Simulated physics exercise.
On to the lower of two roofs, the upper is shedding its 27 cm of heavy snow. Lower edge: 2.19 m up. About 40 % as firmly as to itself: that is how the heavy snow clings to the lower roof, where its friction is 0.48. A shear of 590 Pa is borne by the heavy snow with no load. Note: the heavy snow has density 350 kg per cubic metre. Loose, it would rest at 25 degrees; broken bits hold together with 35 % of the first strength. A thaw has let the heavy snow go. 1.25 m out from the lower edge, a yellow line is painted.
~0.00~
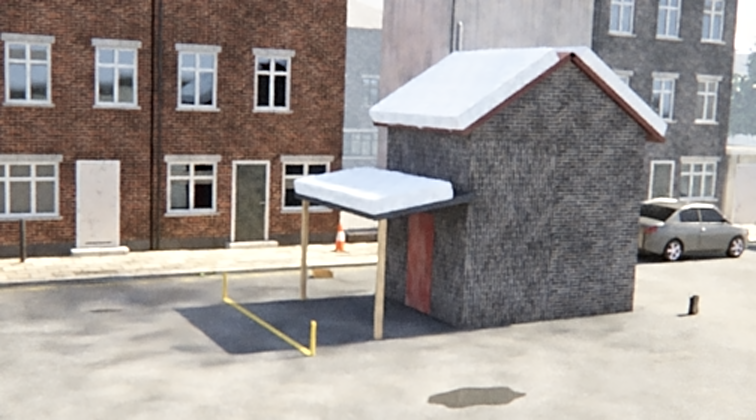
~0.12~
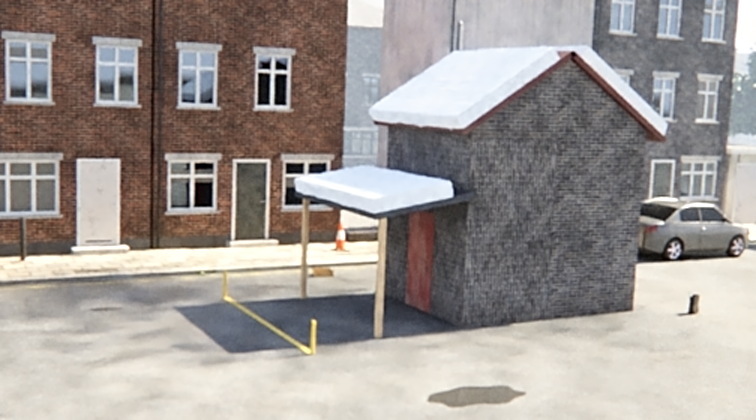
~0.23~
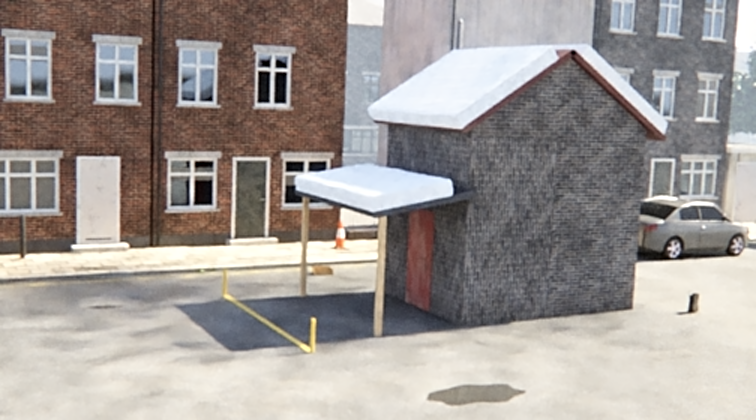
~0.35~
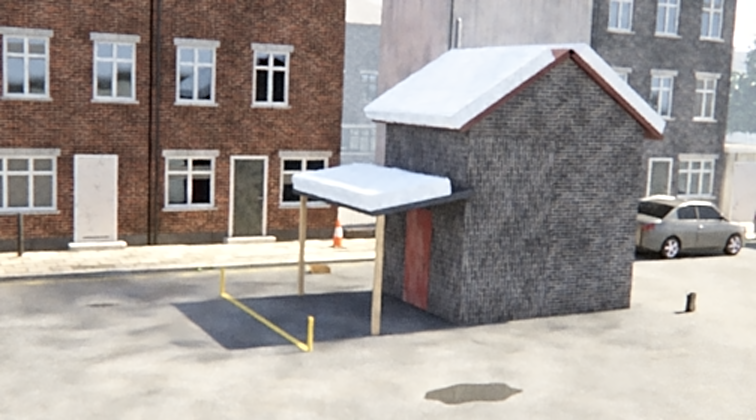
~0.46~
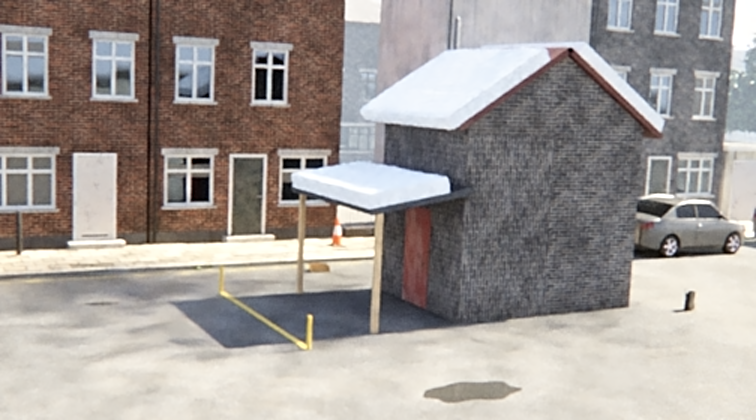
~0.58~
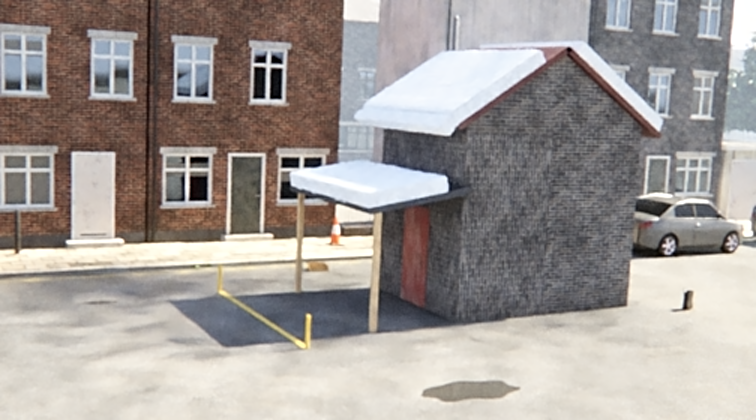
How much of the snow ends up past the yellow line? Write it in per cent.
About 11 %.
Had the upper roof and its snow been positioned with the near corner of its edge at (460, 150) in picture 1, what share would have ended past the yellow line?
0 per cent or so.
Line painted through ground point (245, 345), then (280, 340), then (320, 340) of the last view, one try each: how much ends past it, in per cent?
Respectively about 1 in a hundred, 7 in a hundred and 20 in a hundred.
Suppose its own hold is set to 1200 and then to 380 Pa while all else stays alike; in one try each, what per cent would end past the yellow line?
The two runs give near 0 % and near 20 % respectively.
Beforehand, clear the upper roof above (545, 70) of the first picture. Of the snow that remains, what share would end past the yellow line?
Then around 5 percent.
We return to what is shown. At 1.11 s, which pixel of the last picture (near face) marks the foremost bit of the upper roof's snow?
(412, 180) or thereabouts.
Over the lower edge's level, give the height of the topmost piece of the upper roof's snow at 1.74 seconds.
Height above lower edge: Approx. 1.5 m.
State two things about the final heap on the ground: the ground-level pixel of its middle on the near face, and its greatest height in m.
You'd find it near (320, 340), piled some 0.3 m high.
After 1.11 s, none is below the lower edge and 0 % is past the line.
After 1.74 s, none is below the lower edge and 0 % is past the line.
After 2.37 s, 14 % is below the lower edge and 0 % is past the line.
After 3.00 s, 35 % is below the lower edge and 10 % is past the line.
After 4.20 s, at the end, 38 % is below the lower edge and 11 % is past the line.
